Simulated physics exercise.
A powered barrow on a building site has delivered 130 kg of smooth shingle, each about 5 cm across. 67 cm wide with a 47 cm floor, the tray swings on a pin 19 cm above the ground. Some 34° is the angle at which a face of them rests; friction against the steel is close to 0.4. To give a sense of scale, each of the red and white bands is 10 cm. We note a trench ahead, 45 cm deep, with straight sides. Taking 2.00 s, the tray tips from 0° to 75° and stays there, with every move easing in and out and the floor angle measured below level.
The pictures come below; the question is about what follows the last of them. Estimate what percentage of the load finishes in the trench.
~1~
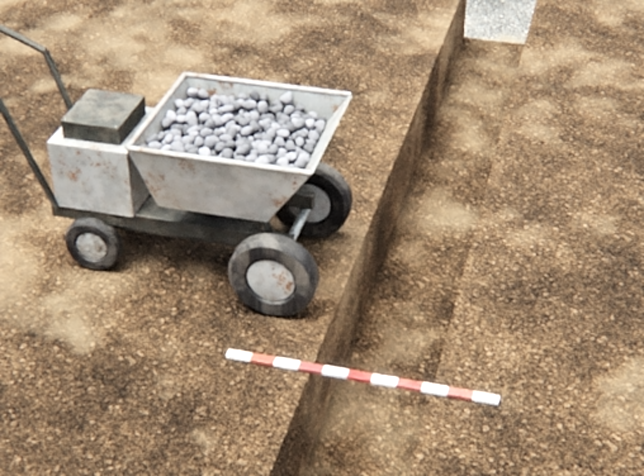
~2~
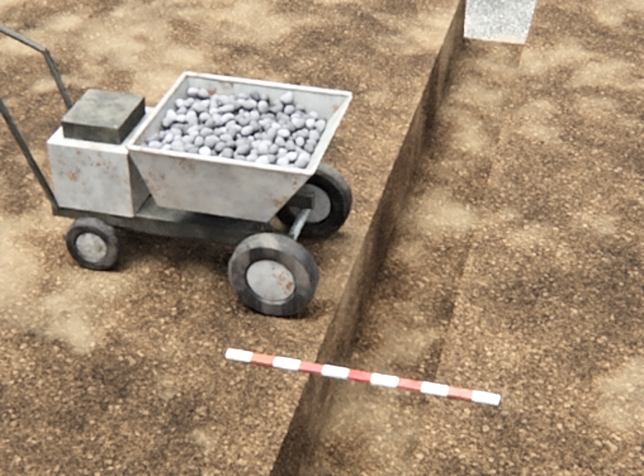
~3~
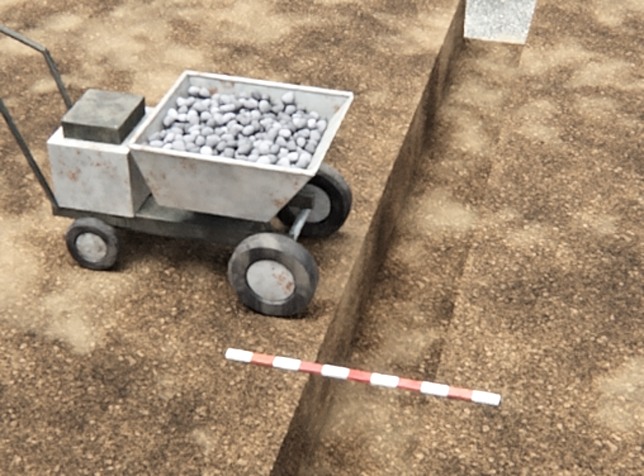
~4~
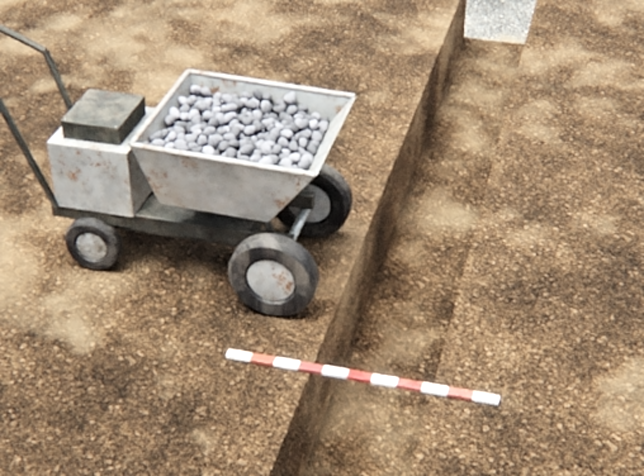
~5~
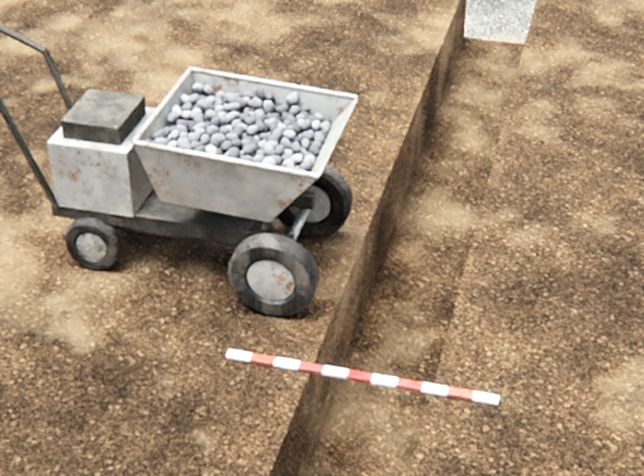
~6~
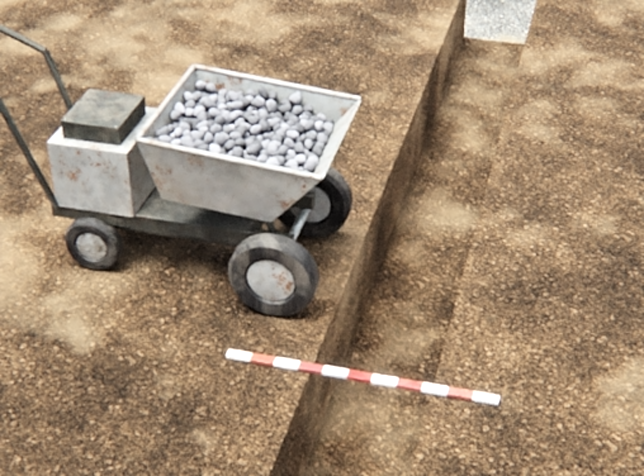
Roughly 57 percent.
Then, 1.2 s after the last picture the floor is at 63°, 95 % in the tray, 5 % in the trench; the foremost stones are at (447, 292).
Then, 1.8 s after the last picture the floor is at 75°, 31 % in the tray, 30 % in the trench, 39 % past the trench; the foremost stones are at (622, 325).
Then, 2.2 s after the last picture the floor is at 75°, 9 % in the tray, 46 % in the trench, 45 % past the trench; the foremost stones are past the picture's edge.
Then, 4.1 s after the last picture the floor is at 75°, 0 % in the tray, 57 % in the trench, 43 % past the trench; the foremost stones are past the picture's edge.
